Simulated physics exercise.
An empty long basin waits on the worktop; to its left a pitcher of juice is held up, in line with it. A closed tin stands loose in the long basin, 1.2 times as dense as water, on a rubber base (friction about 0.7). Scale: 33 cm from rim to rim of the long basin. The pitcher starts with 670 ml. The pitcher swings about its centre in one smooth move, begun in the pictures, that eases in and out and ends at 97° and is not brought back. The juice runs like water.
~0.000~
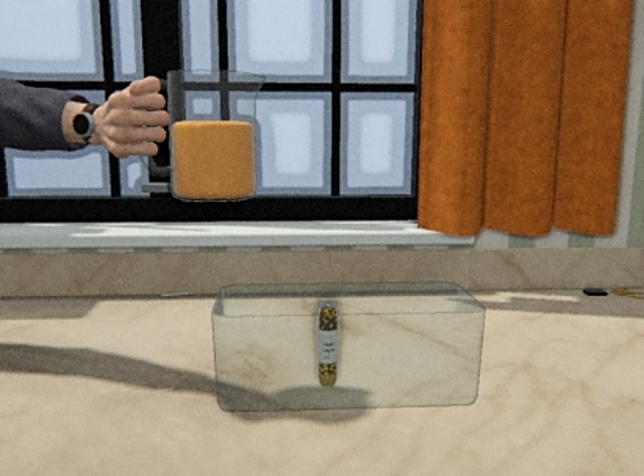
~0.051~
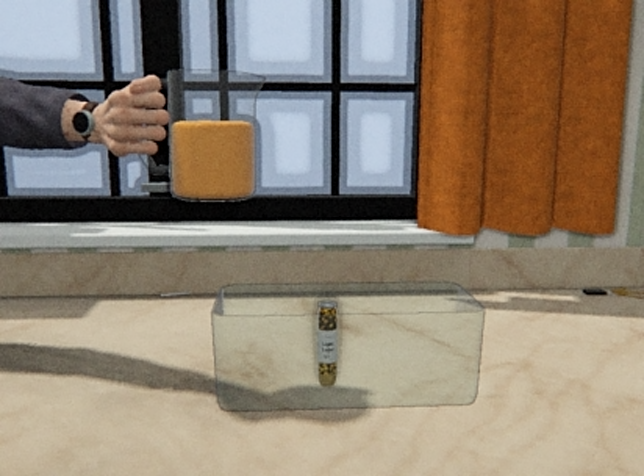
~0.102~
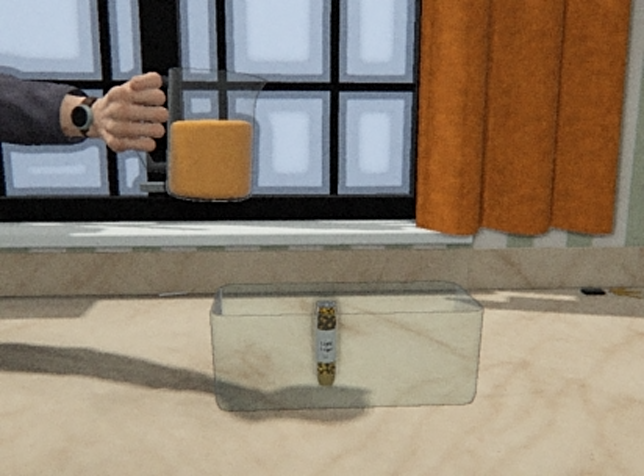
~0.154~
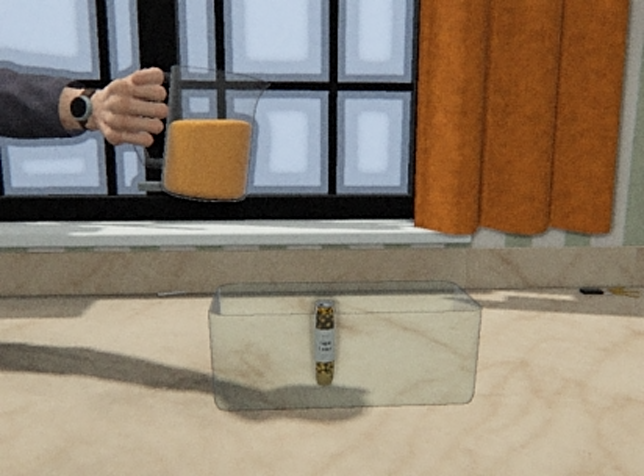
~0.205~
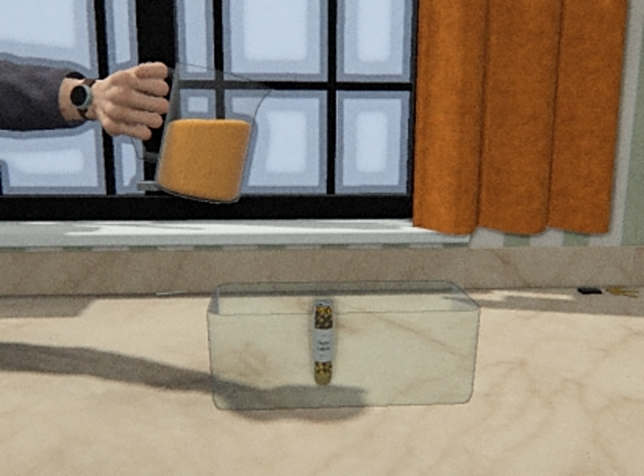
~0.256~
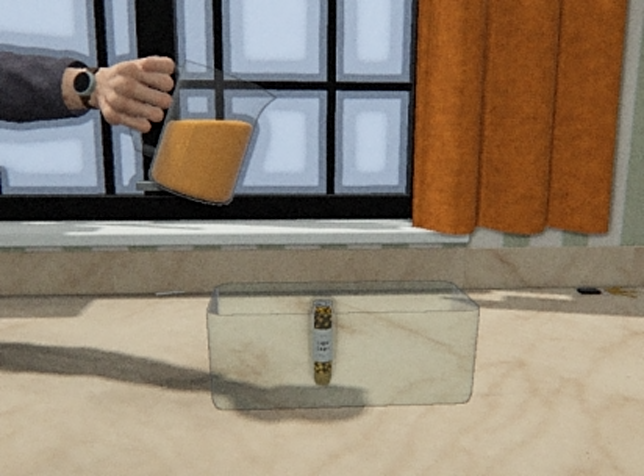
The clip opens on a hand with a wristwatch holding up a clear pitcher of orange juice, left of an empty glass basin with a small closed container standing inside. The pitcher stays upright at first, then the hand smoothly tilts it rightward, slowly and then further, the juice's surface staying level.
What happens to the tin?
It keeps standing.
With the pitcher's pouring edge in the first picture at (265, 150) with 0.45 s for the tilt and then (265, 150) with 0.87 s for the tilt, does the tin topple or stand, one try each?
First it topples; then it falls.
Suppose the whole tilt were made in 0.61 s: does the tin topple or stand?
Then it keeps standing.
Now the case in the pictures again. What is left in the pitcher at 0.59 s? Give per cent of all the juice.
About 96 per cent.
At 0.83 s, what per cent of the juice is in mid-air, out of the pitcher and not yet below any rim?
About 32 per cent.
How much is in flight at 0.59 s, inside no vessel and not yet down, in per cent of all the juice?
Near 4 in a hundred.
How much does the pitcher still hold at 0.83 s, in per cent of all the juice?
About 52 per cent.
After 0.59 s the tilt is 74° and 96 per cent is still to pour; the tin stands where it began.
After 0.83 s the tilt is 97° and 52 per cent is still to pour; the tin stands where it began.
After 1.09 s the tilt is 97° and 18 per cent is still to pour; the tin stands where it began.
After 1.37 s the tilt is 97° and 5 per cent is still to pour; the tin stands where it began.
In the end the tin stands where it began.
